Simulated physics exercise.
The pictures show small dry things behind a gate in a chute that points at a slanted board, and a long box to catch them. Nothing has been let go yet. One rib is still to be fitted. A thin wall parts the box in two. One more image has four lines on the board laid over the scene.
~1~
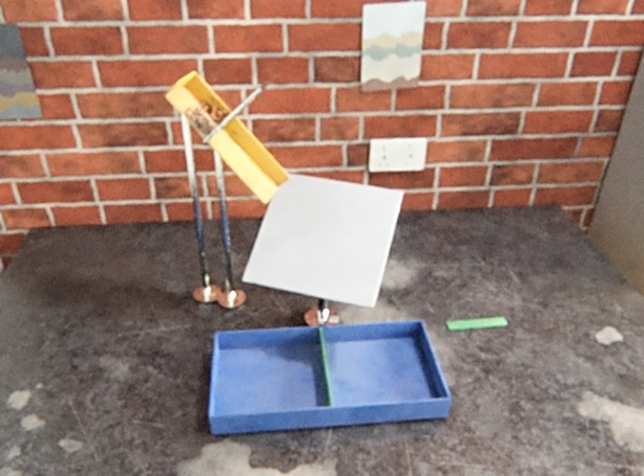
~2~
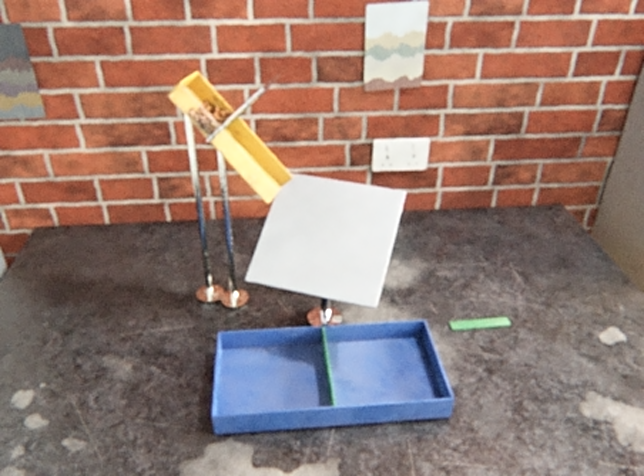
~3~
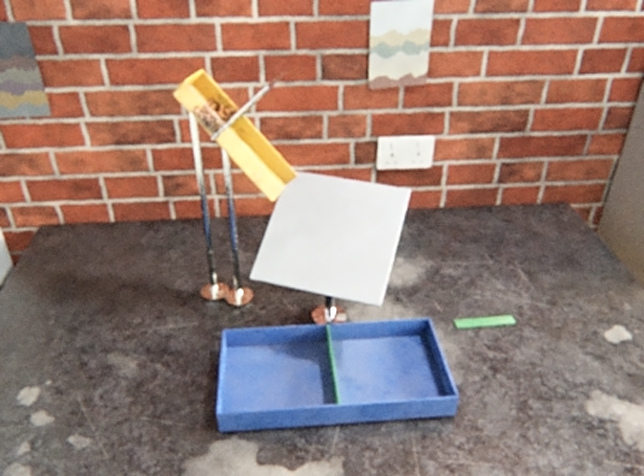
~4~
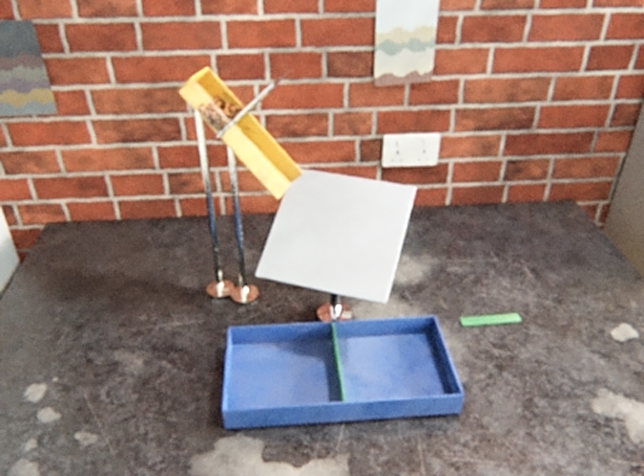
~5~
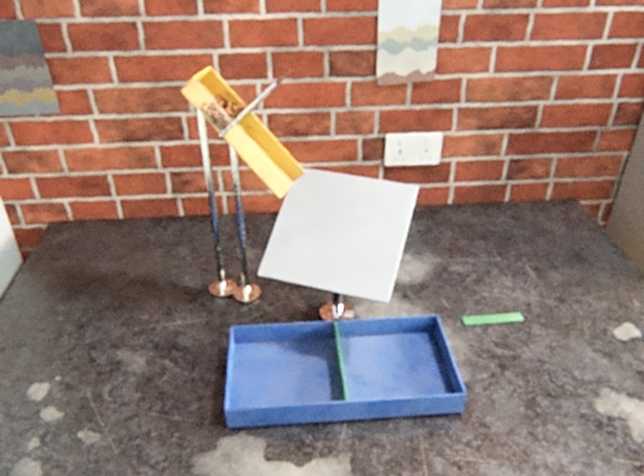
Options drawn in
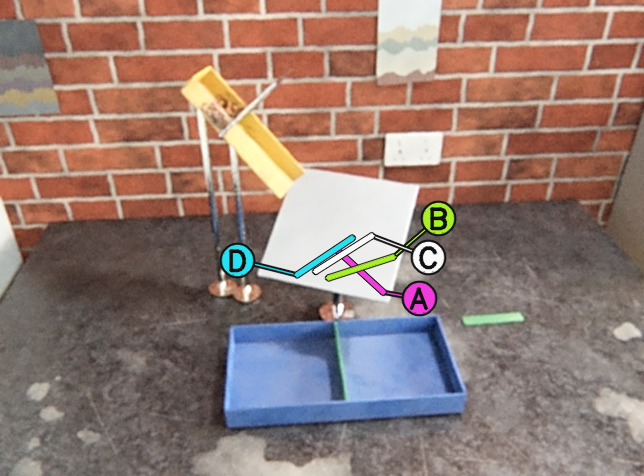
On a dark, stained surface before a brick wall, a yellow chute holding small brown pieces slanted toward a tilted gray board behind a divided blue box, and nothing moved except the view shifting slightly.
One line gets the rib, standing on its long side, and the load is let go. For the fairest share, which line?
Take A.
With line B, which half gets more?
The left half.
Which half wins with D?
The left half.
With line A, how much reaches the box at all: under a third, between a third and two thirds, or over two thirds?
Over two thirds.
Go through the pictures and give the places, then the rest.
In the first frame, load behind the gate near (211, 118), cereal balls; lip of the chute near (272, 196), sloping fairly steeply.
In the second frame, middle of the board near (326, 235), tilted fairly steeply; middle of its low edge near (309, 293); of its high edge near (343, 181).
In the third frame, front corners of the box near (217, 413) and (458, 397); front end of its middle wall near (340, 405).
In the fourth frame, middle of the load near (224, 113); lip near (285, 191).
In the fifth frame, middle of the load near (227, 112); lip near (287, 190).
On the marked copy, line A from (335, 249) to (383, 292); line B from (393, 257) to (328, 277); line C from (371, 235) to (315, 271); line D from (352, 237) to (297, 274).
For line A, of what is caught, close to half in the left half, close to half in the right.
For line B, of what is caught, all but a few in the left half, only a few in the right.
For line C, of what is caught, all but a few in the left half, only a few in the right.
For line D, of what is caught, all but a few in the left half, a small share in the right.
